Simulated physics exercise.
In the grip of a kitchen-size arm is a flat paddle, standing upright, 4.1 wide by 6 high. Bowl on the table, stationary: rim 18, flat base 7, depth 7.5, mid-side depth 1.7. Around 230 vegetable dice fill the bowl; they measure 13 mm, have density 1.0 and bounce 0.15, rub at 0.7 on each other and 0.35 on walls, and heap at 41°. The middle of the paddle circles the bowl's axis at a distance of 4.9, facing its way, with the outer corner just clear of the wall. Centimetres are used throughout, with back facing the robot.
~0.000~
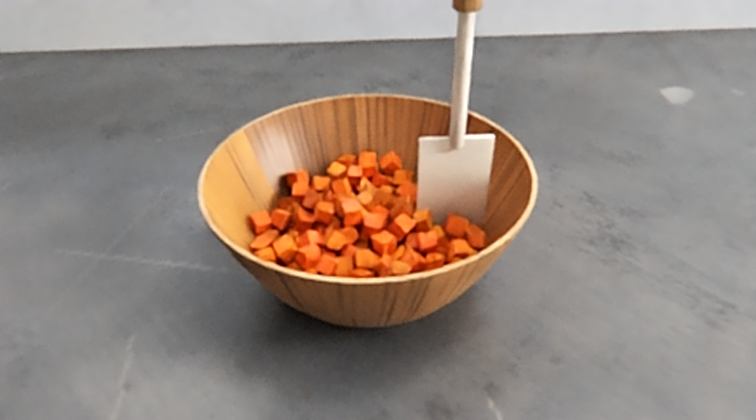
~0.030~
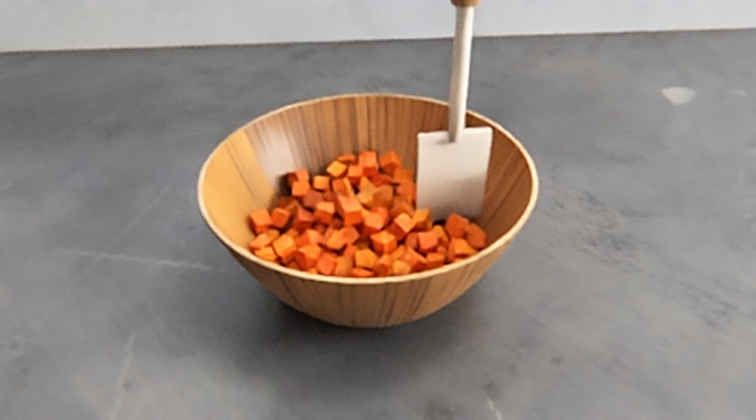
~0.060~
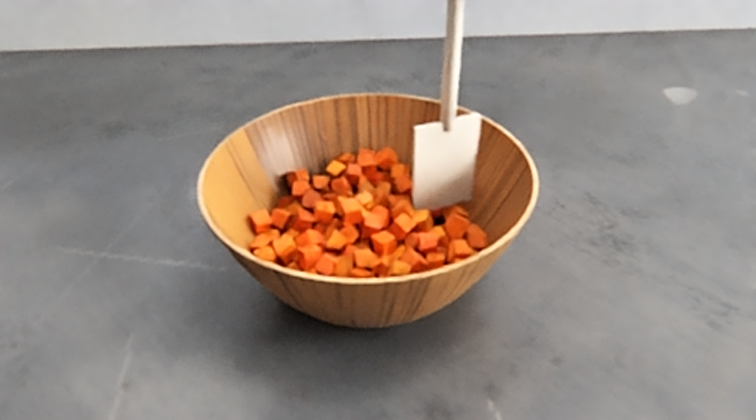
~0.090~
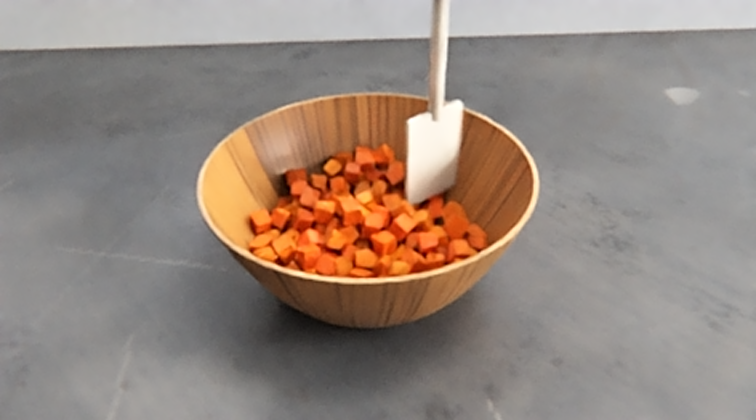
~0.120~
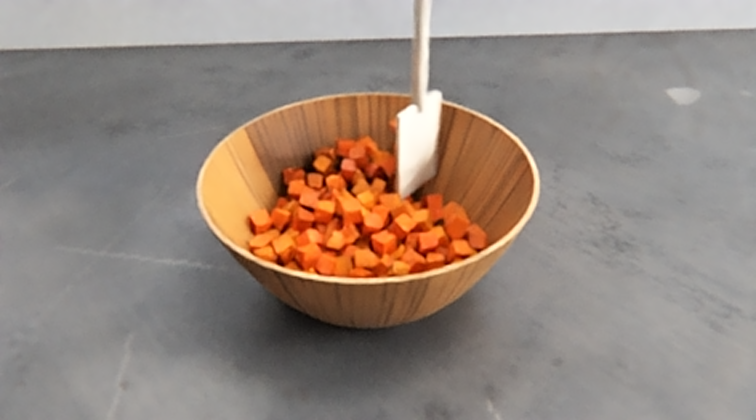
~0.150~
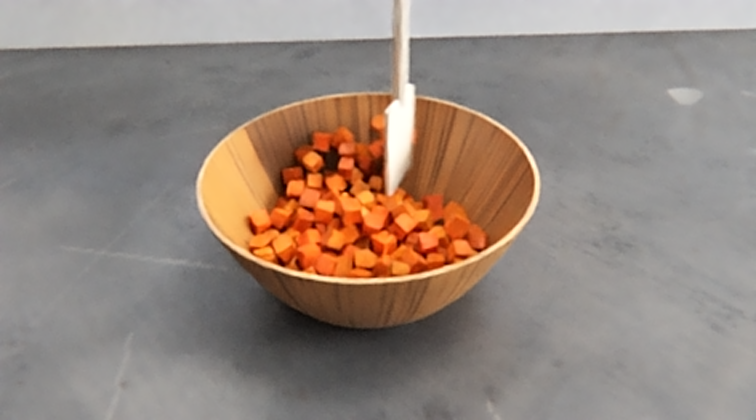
A white paddle on a pale handle starts at the right inside of a wooden bowl and sweeps leftward around the back, turning edge-on and pushing some orange cubes into a raised pile at the rear. The striped brown bowl, partly filled with diced vegetables, stays still at centre. The steady camera looks down at a mottled grey tabletop before a pale wall.
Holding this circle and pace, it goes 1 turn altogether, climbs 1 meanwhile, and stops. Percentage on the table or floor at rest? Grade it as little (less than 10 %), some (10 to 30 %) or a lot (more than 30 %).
Grade: Little, less than 10 %.
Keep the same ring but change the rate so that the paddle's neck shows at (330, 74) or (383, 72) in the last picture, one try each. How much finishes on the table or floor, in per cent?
First try: Around 20 %; second try: Around 10 %.
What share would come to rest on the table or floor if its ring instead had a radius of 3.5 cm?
It would be near 5 per cent.
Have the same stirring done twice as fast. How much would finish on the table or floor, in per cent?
Roughly 25 per cent.
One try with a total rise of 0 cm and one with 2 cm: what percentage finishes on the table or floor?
Roughly 10 percent, then roughly 5 percent.
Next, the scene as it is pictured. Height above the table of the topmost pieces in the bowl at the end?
8.0 cm, roughly.
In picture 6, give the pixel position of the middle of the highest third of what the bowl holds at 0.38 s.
The upper third is centred close to (314, 240).
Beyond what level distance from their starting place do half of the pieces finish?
I'd put it at roughly 1 centimetres.
After 0.38 s, 179° round, highest piece 9 above the table; 225 in the bowl, 2 on the table or floor.
After 0.60 s, 293° round, highest piece 10 above the table; 220 in the bowl, 5 on the table or floor, 2 in flight or on the tool.
After 0.91 s, 0° round, highest piece 8 above the table; 217 in the bowl, 10 on the table or floor.
After 1.61 s, 0° round, highest piece 8 above the table; 217 in the bowl, 10 on the table or floor.
In the end, 217 in the bowl, 10 on the table or floor. That is 4 % on the table or floor.
